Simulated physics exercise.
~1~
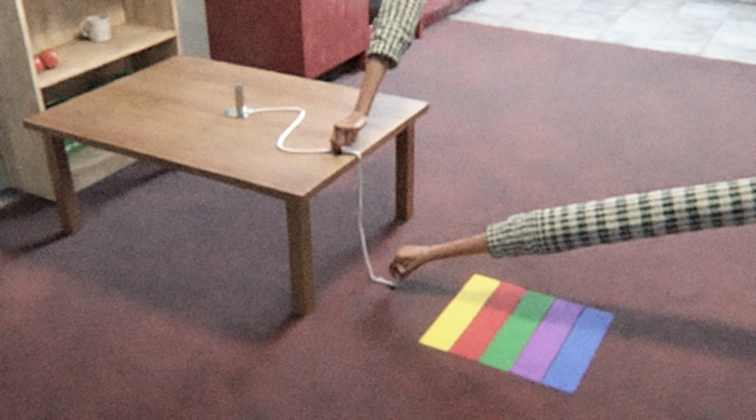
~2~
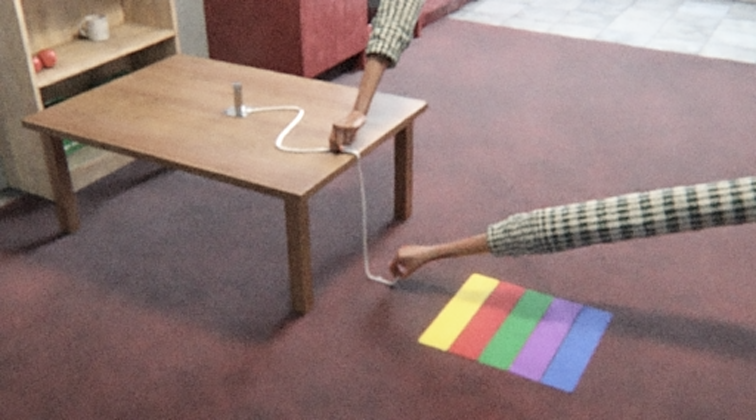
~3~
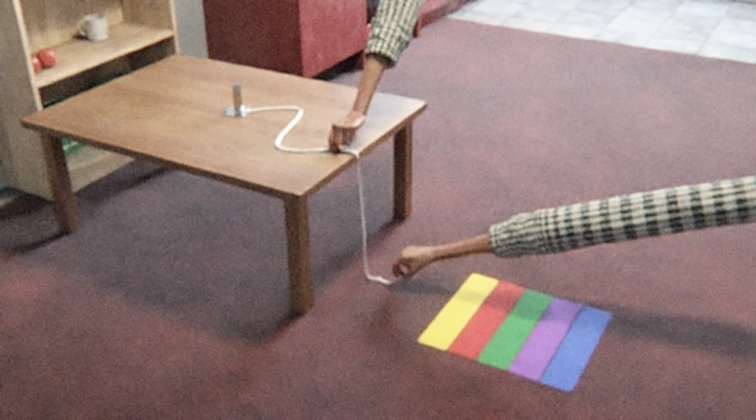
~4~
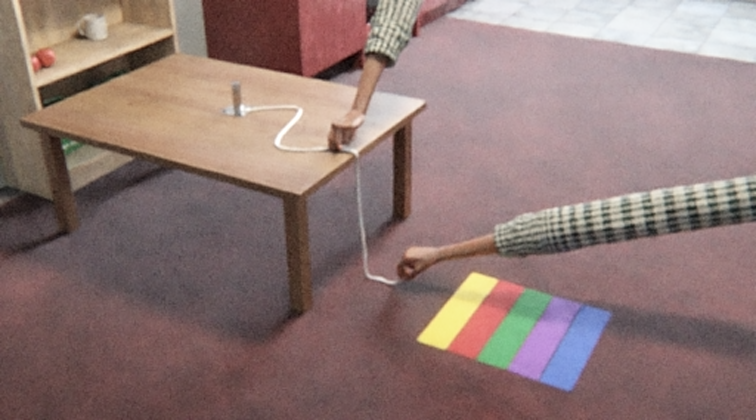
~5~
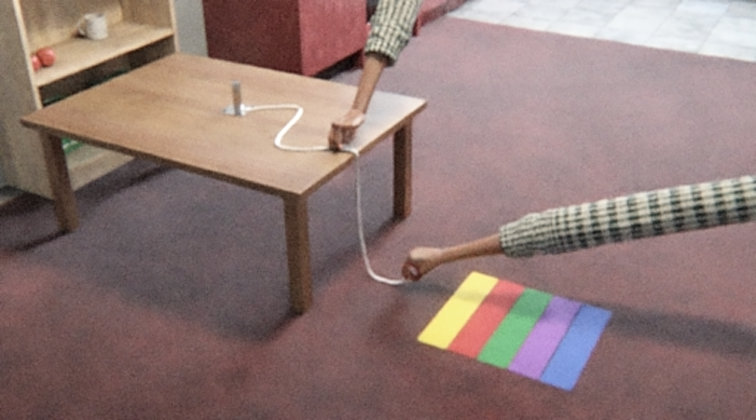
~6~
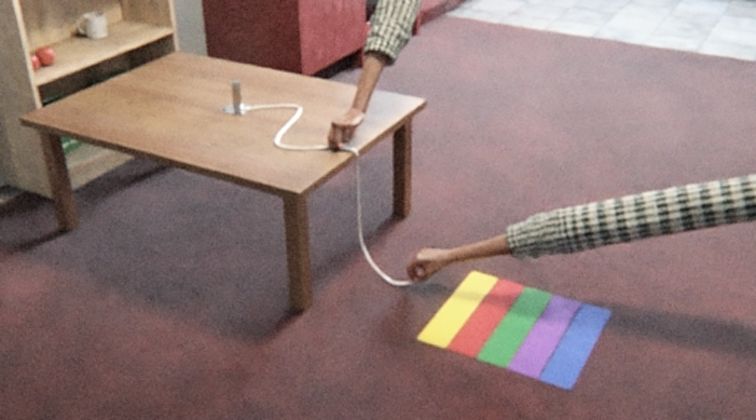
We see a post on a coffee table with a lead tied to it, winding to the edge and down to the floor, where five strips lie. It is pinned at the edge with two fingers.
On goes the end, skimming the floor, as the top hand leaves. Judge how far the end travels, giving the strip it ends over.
It ends over the blue strip.
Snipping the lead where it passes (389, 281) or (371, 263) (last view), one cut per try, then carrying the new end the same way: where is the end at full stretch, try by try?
The places are (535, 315) and (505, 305).
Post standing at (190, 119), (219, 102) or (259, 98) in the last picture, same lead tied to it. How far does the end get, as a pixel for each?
In order, the pixels are (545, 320), (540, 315) and (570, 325).
Early on, end near (525, 312); over green.
Midway, end near (559, 323); over purple.
At the end of the slack, end near (579, 329); over blue. Over blue.
